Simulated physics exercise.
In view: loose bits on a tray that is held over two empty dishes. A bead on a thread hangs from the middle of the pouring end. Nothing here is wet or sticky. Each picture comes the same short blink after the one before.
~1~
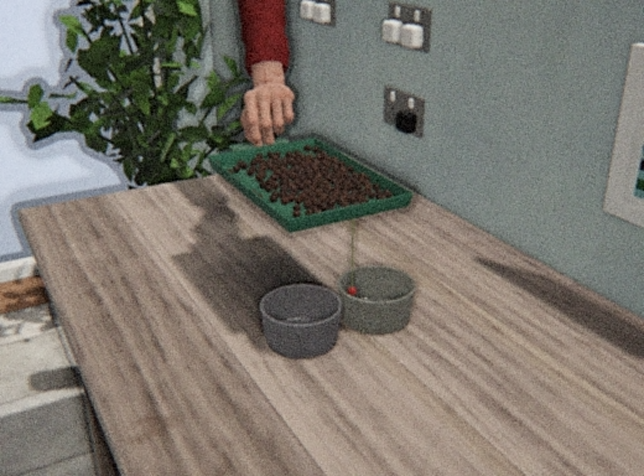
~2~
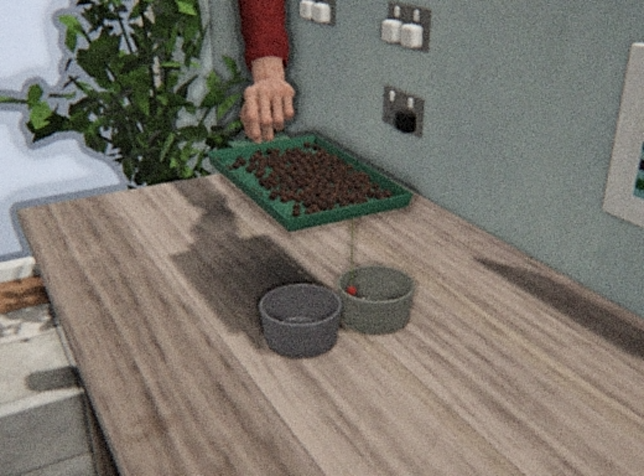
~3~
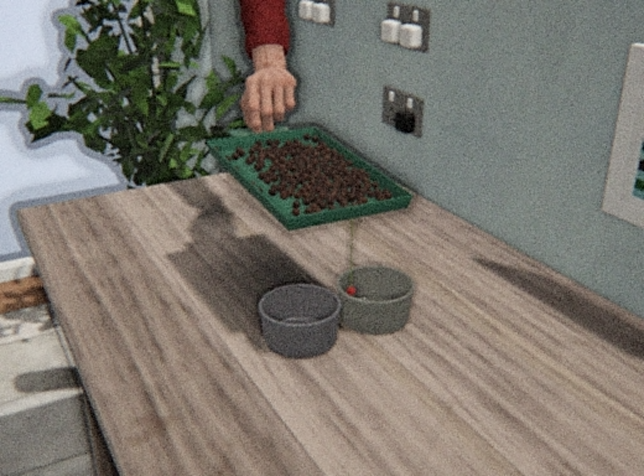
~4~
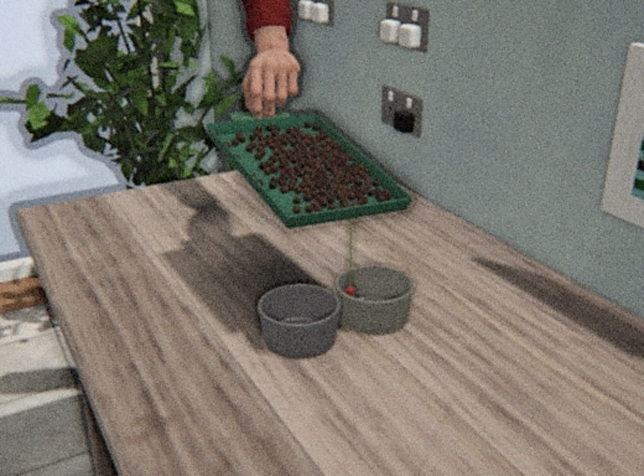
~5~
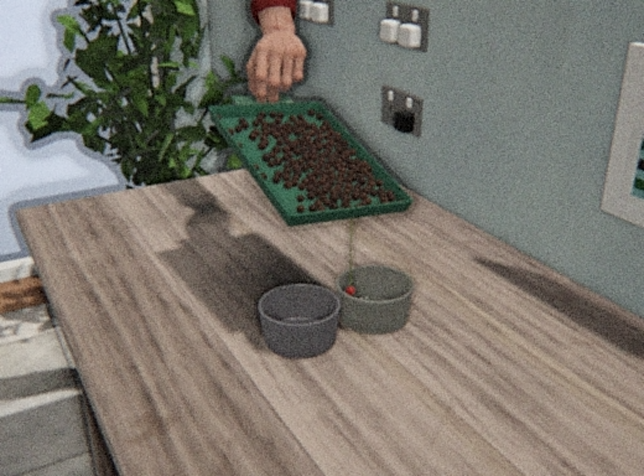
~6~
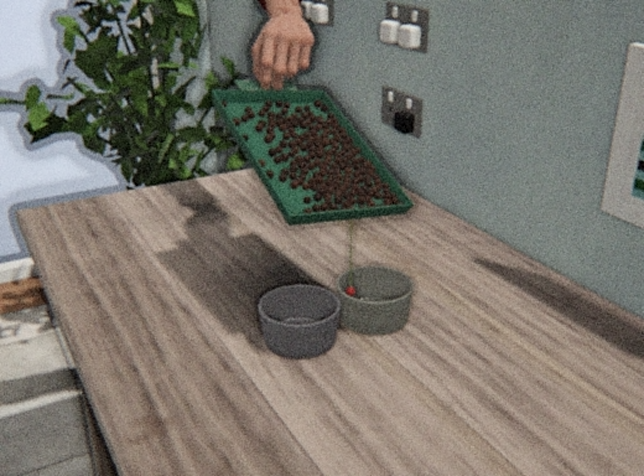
On a wooden worktop, a hand raising one end of a green tray of brown balls above two bowls, the balls shifting.
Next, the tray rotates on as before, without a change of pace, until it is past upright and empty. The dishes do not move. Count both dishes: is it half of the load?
Together they catch only the smaller part.
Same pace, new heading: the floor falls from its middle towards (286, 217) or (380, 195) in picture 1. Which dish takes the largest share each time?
First left, then the dish on the right.
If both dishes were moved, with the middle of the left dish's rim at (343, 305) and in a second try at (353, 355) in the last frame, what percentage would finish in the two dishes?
In turn 30 and 20 in a hundred.
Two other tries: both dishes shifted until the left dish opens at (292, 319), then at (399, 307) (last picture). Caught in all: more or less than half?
First under half, then above a half.
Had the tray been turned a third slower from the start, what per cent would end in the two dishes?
Close to 0 per cent.
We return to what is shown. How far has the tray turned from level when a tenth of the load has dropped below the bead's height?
At about 70°.
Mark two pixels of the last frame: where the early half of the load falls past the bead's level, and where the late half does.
Around (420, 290) and then (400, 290).
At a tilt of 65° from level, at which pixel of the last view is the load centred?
Near (376, 193).
Soon after the last picture, tray tipped steeply; most on the tray; a stray few outside both; a small part in the air.
A little later, tray tipped past a quarter turn; a small part on the tray; a stray few in the right dish; most outside both; a small part in the air.
Later still, tray tipped past a quarter turn; a stray few in the left dish; a small part in the right dish; nearly all outside both.
By the end, tray tipped past a quarter turn; a stray few in the left dish; a small part in the right dish; nearly all outside both.
